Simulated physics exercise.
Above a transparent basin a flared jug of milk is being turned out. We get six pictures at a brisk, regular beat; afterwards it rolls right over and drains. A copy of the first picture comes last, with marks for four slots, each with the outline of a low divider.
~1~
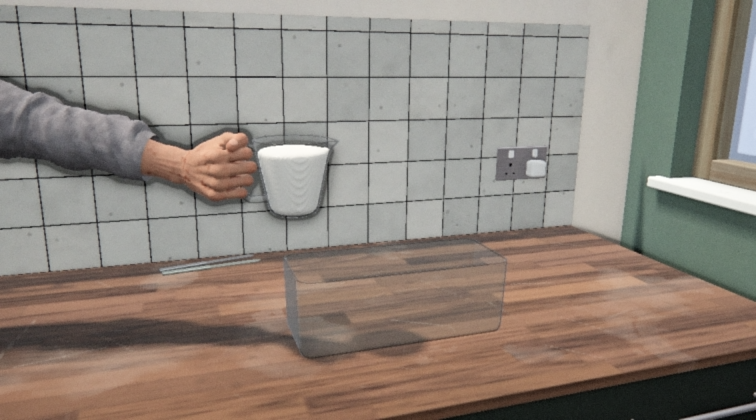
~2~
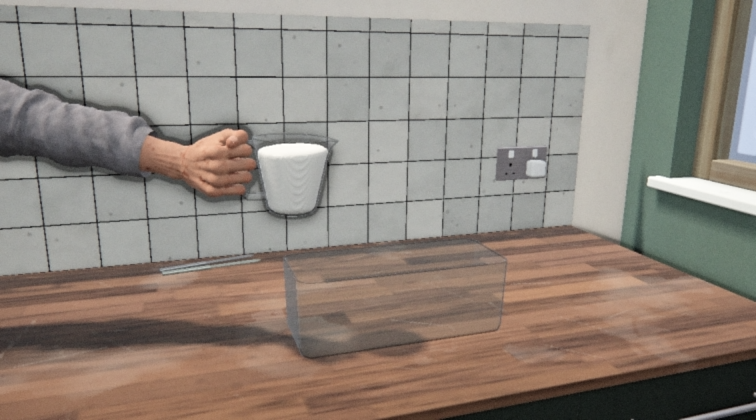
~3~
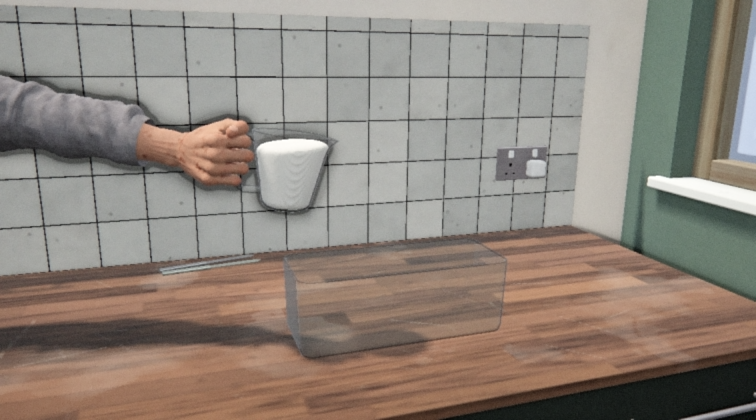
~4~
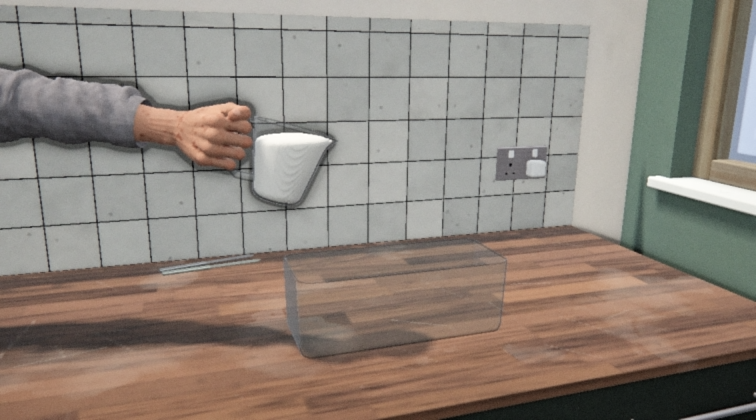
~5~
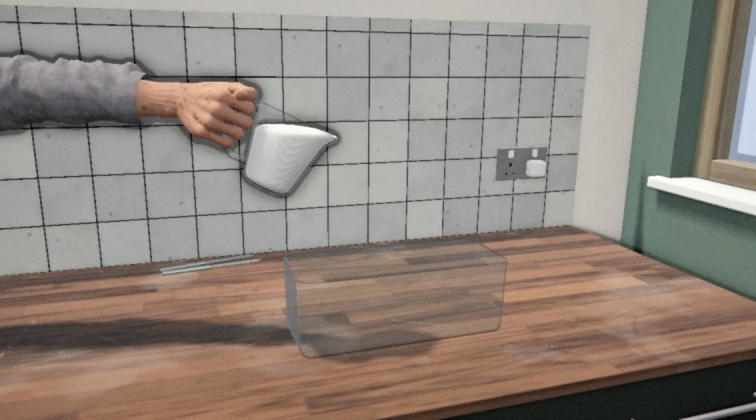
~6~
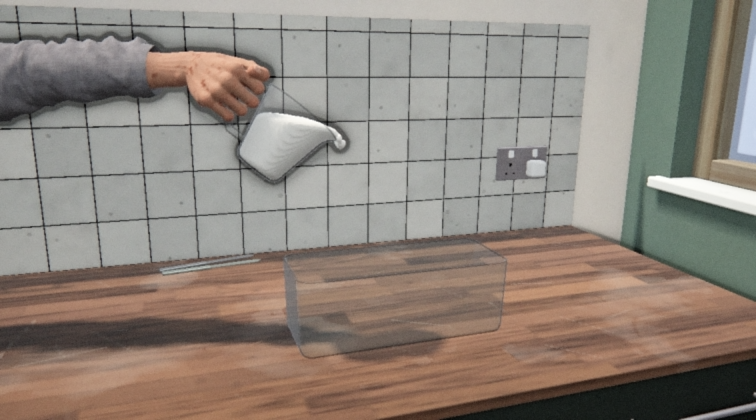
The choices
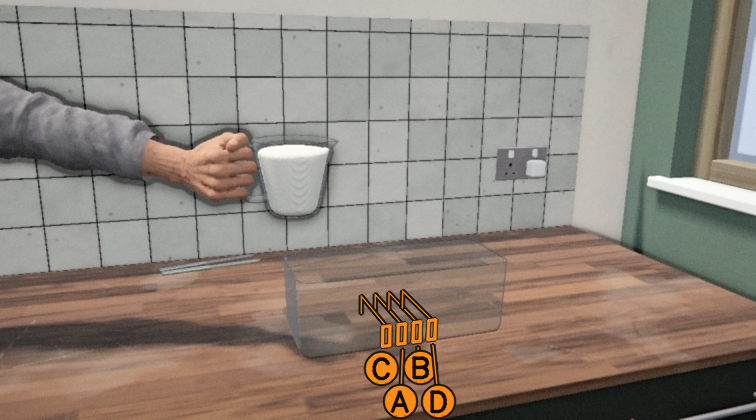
A hand in a grey sleeve reaches in from the left, holding a clear flared jug of white milk above a wooden kitchen worktop, seen from slightly above by a still camera. An empty transparent basin sits below, with grey-white tiles and a socket behind and a green-edged window at right. The hand rises slightly, tilting the jug steadily rightward until milk just crosses its lip.
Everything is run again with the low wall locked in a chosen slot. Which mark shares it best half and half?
Place D.
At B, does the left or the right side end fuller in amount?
The right side.
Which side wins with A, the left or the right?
More ends on the right.
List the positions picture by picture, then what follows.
In the first frame, upright, lip at (337, 140); basin from (300, 357) to (499, 328); nothing has left yet.
In the second frame, upright, lip at (337, 140); nothing has left yet.
In the third frame, tipped about 7°, lip at (337, 140); nothing has left yet.
In the fourth frame, tipped about 15°, lip at (337, 140); nothing has left yet.
In the fifth frame, tipped about 27°, lip at (336, 140); nothing has left yet.
In the sixth frame, tipped about 40°, lip at (336, 140); milk is over the lip, down to (340, 146).
On the marked copy, A at (402, 349); B at (417, 347); C at (387, 351); D at (432, 344).
Choosing A, about 15 % ends left of the wall and 80 % right of it; 4 % is lost outside.
Choosing B, about 22 % ends left of the wall and 74 % right of it; 5 % is lost outside.
Choosing C, about 17 % ends left of the wall and 77 % right of it; 6 % is lost outside.
Choosing D, about 51 % ends left of the wall and 44 % right of it; 4 % is lost outside.
